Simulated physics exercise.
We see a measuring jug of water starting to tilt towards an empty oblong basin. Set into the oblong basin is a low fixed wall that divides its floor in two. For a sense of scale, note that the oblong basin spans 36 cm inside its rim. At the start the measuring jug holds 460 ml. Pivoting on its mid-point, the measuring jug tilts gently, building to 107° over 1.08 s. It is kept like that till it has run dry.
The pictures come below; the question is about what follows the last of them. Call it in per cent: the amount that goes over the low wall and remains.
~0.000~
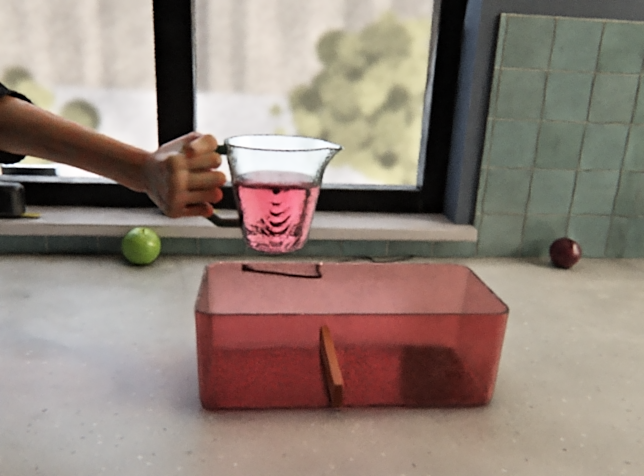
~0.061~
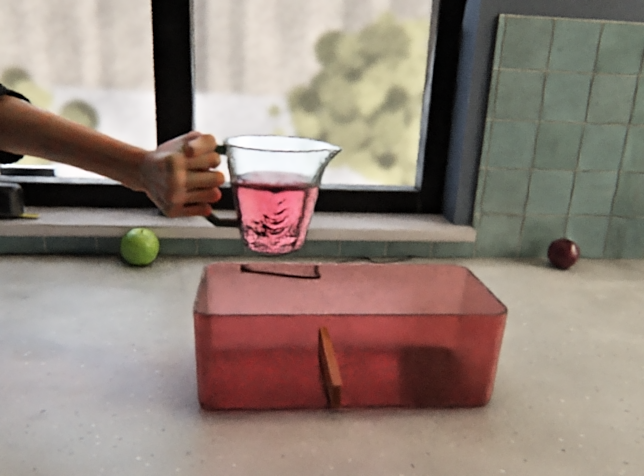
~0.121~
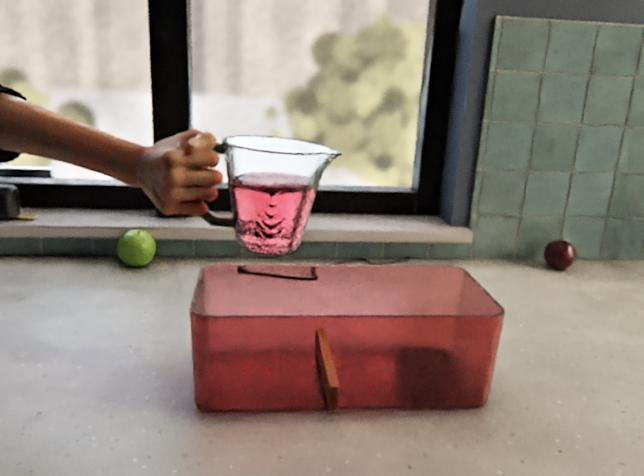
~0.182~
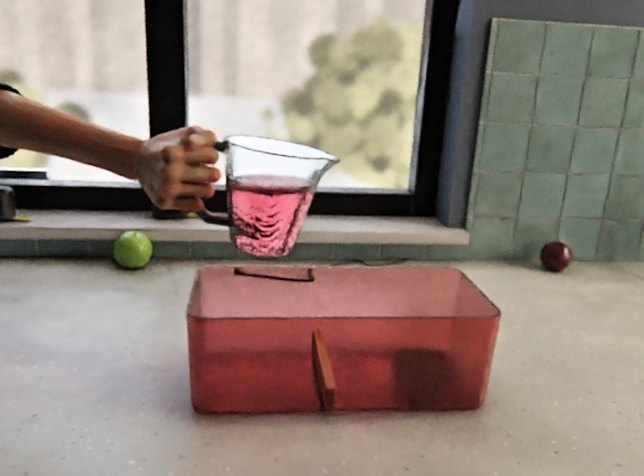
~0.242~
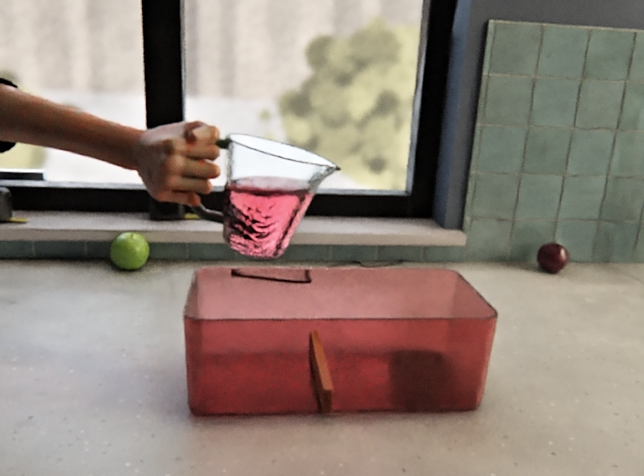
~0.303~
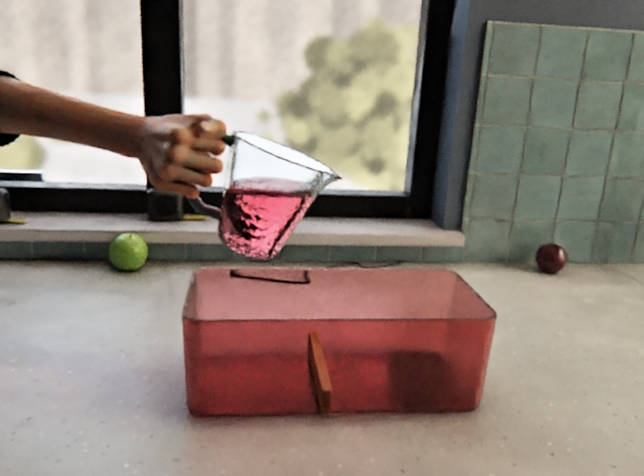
I would put it at about 90 per cent.
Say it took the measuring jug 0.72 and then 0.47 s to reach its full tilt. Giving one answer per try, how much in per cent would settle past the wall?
The first try gives around 95 percent, the second around 95 percent.
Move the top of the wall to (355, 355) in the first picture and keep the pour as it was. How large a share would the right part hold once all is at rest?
Then it comes to around 80 per cent.
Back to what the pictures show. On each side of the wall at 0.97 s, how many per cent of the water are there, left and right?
Near 4 on the left, 74 on the right.
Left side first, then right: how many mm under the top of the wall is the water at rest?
The left side gives some 30 mm, the right side some 16 mm.
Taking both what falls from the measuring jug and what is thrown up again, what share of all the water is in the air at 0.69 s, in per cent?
Roughly 18 %.
By 0.69 s the tilt is 76° and 76 per cent is still to pour, 0 is left of the wall and 7 right of it.
By 0.97 s the tilt is 104° and 12 per cent is still to pour, 4 is left of the wall and 75 right of it.
By 1.26 s the tilt is 107° and 0 per cent is still to pour, 9 is left of the wall and 90 right of it.
By 1.58 s the tilt is 107° and 0 per cent is still to pour, 9 is left of the wall and 90 right of it.
At rest 9 per cent lies left of the wall, 90 right of it and 0 outside.
